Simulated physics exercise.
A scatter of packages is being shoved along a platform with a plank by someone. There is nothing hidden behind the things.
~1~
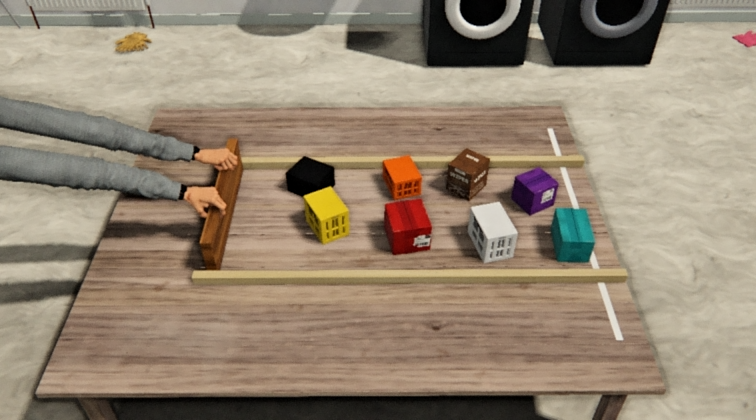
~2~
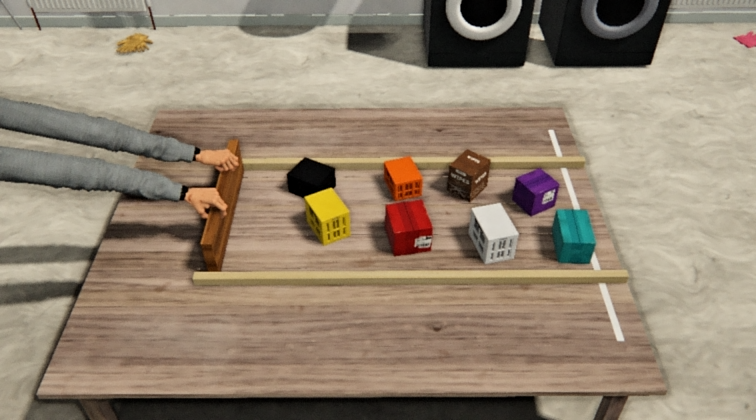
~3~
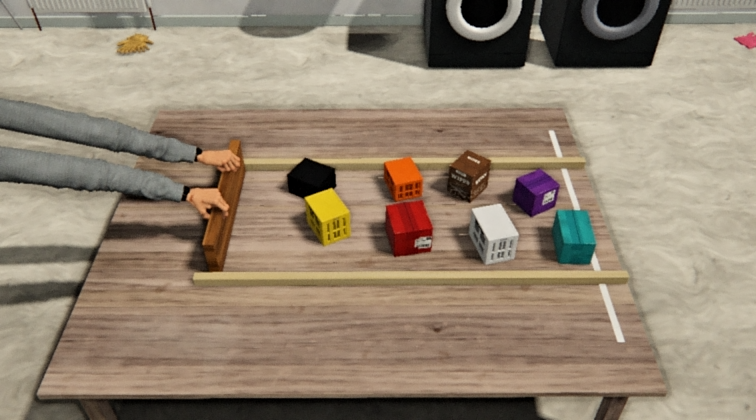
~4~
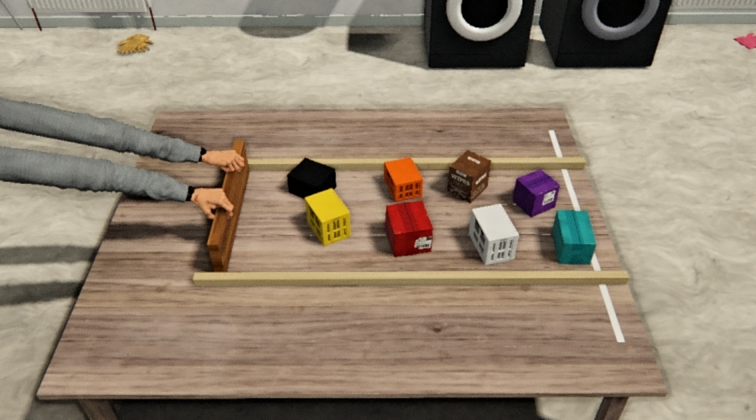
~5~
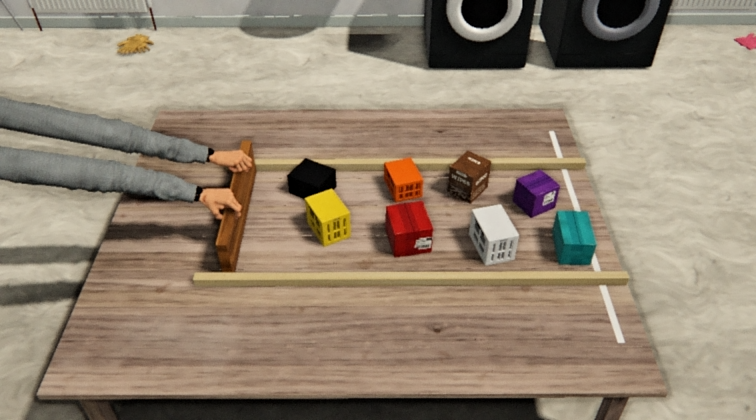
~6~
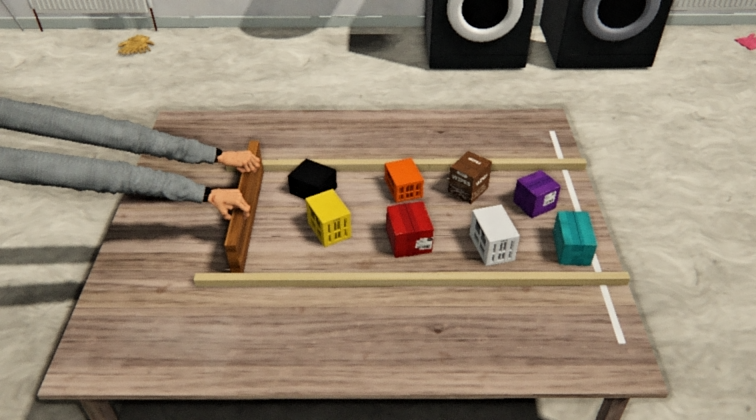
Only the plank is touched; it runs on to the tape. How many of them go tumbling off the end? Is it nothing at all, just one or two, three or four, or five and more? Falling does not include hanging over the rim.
It is five and more.
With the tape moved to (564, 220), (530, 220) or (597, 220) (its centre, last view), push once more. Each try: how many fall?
In order, the counts are 6, 3 and 8.
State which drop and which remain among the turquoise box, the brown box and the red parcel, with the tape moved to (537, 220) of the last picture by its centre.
What happens is that the turquoise box winds up off it, the brown box winds up off it and the red parcel rests in place.
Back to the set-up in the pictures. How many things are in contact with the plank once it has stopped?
It's 2 of them.
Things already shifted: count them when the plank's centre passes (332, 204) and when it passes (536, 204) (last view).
Counts: 2 / 8.
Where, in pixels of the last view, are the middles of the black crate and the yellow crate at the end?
(589, 174) and (603, 221), roughly.
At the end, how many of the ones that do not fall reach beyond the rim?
It comes to 2.
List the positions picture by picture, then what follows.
The first picture shows turquoise box (572, 235); purple parcel (535, 191); white crate (492, 232); plank (224, 203); tape (579, 217).
The second picture shows purple parcel (535, 192); red parcel (408, 228).
The third picture shows white crate (493, 234); orange crate (403, 179).
The fourth picture shows turquoise box (573, 237); plank (231, 204).
The fifth picture shows purple parcel (536, 194); yellow crate (328, 218).
The sixth picture shows turquoise box (574, 238); purple parcel (537, 194); white crate (494, 235); plank (246, 205); tape (581, 220).
A little later, none off yet; turquoise box at rest near (574, 238); purple parcel at rest near (537, 194); white crate at rest near (494, 235).
Next, none off yet; turquoise box shifted a little near (590, 238); purple parcel shifted a little near (554, 197); white crate shifted about its own width near (559, 237).
When it is over, the number that fall off is five or more; down, orange crate, red parcel, brown box, white crate, purple parcel and turquoise box.
